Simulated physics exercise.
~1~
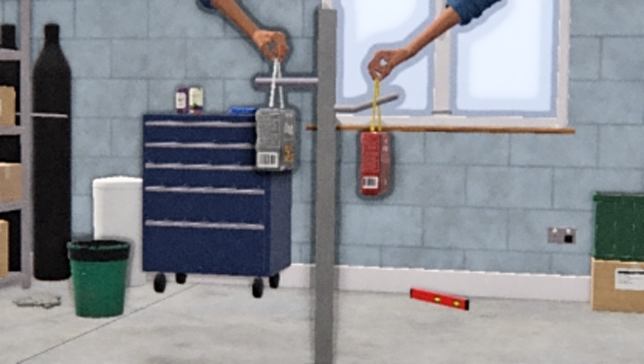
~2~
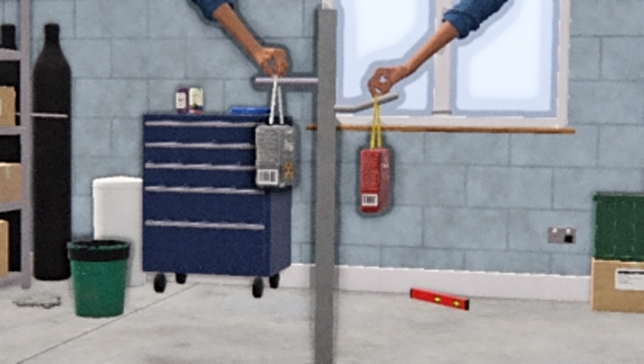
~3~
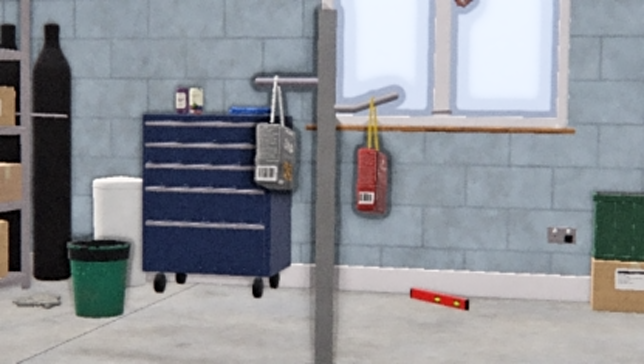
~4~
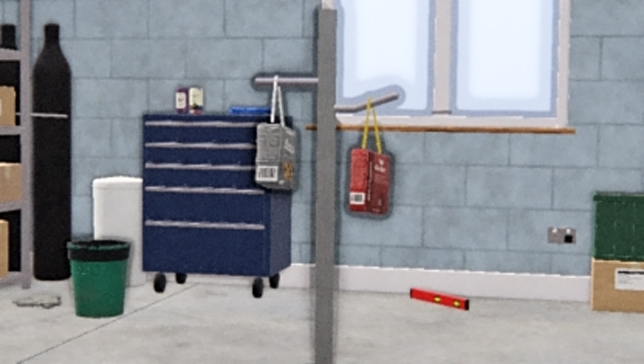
Two hands lowering a grey bag and a red bag by their loops onto pegs, then withdrawing, leaving both bags hanging.
